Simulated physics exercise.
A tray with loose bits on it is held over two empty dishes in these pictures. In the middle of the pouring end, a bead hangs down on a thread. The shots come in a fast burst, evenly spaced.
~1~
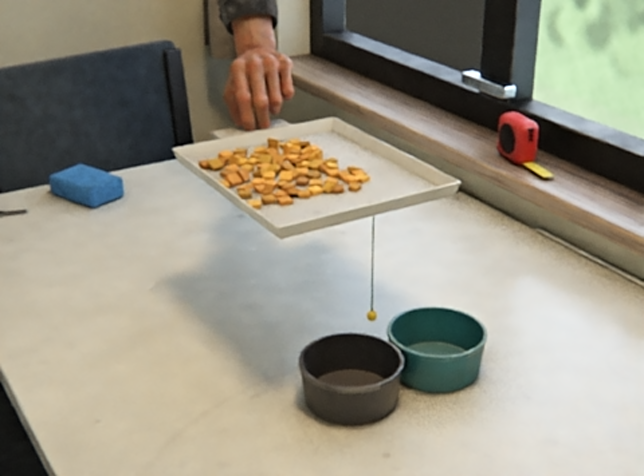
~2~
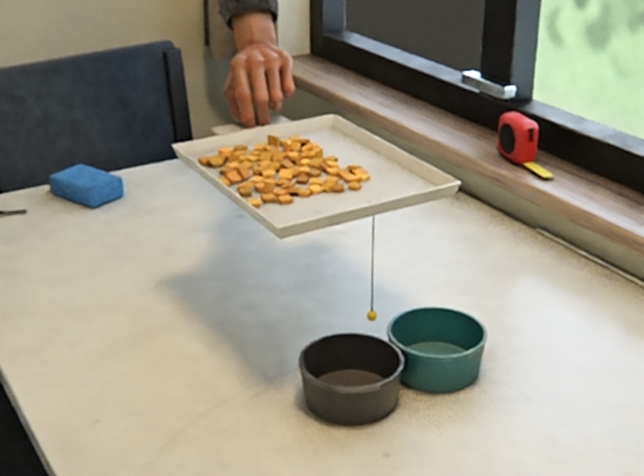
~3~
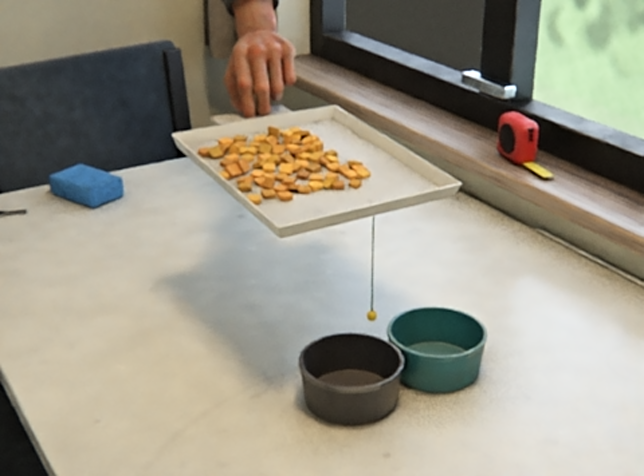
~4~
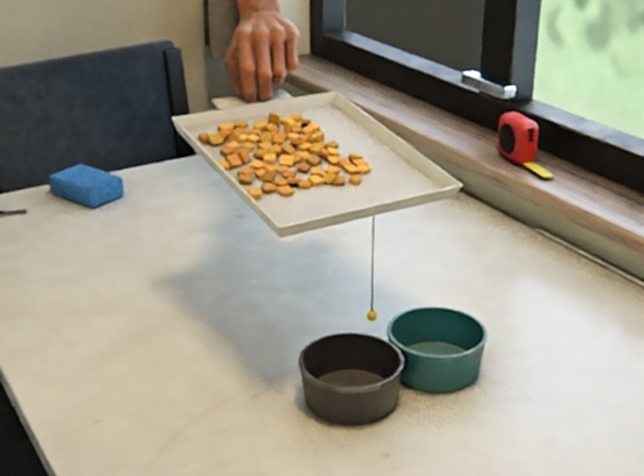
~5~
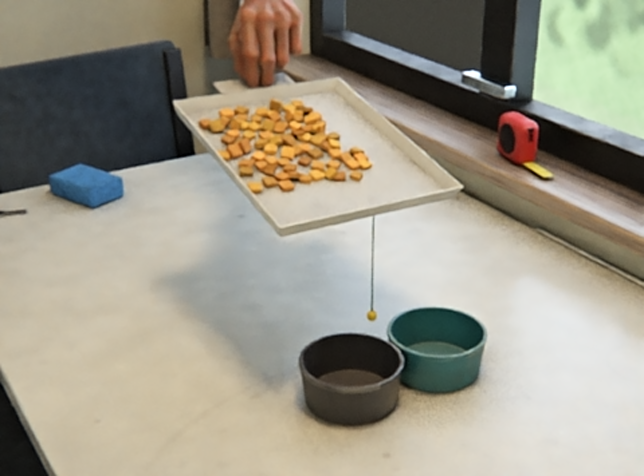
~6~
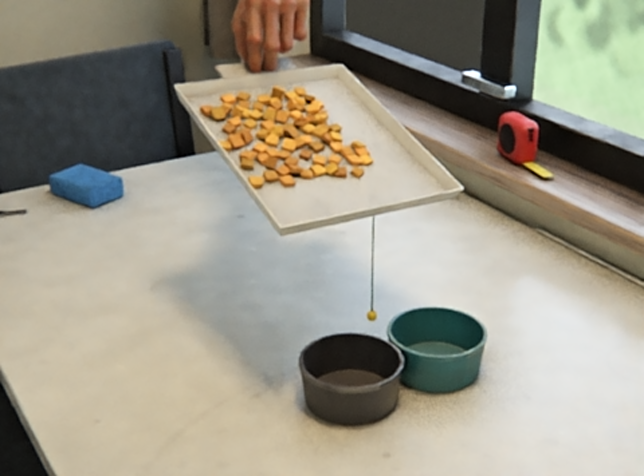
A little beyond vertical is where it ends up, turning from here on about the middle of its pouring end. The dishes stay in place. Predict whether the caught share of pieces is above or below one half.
Above one half.
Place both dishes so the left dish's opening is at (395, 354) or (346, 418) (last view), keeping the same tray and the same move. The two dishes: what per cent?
I'd expect some 80 percent, and then some 10 percent.
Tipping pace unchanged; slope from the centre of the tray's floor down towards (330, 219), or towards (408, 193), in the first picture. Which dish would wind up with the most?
One gives the leftmost dish and two gives the rightmost dish.
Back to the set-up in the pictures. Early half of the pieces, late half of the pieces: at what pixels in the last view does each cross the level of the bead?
Near (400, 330) and later near (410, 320).
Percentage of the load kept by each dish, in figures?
For the left dish 40 %, for the right dish 50 %.
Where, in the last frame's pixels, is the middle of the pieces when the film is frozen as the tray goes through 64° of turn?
I'd mark the middle close to (377, 206).
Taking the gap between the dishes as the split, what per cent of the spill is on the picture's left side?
Estimate: Roughly 20 %.
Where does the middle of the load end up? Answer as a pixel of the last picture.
Last view, resting centre - approx. (420, 373).
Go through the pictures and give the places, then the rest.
The first frame shows corners of the pouring end at (280, 224) and (454, 181), level; middle of the load at (279, 169), cereal squares; left dish at (379, 400); right dish at (466, 368); bead on its thread at (372, 316).
The second frame shows corners of the pouring end at (280, 224) and (454, 182), level; middle of the load at (279, 166).
The third frame shows corners of the pouring end at (281, 224) and (455, 182), tipped barely, level across its low end; middle of the load at (279, 160).
The fourth frame shows corners of the pouring end at (282, 224) and (456, 184), tipped a little, level across its low end; middle of the load at (279, 150).
The fifth frame shows corners of the pouring end at (282, 223) and (456, 185), tipped a little, level across its low end; middle of the load at (280, 140).
The sixth frame shows corners of the pouring end at (283, 223) and (457, 186), tipped clearly, level across its low end; middle of the load at (282, 131); left dish at (379, 400); right dish at (466, 368).
Soon after the last picture, tray tipped steeply; most on the tray; about a quarter in the air.
A little later, tray tipped past a quarter turn; a small part on the tray; about a quarter in the left dish; about a quarter in the right dish; a small part outside both; about a third in the air.
Later still, tray tipped past a quarter turn; about a third in the left dish; about half in the right dish; a small part outside both.
At rest, tray tipped past a quarter turn; about a third in the left dish; about half in the right dish; a small part outside both.
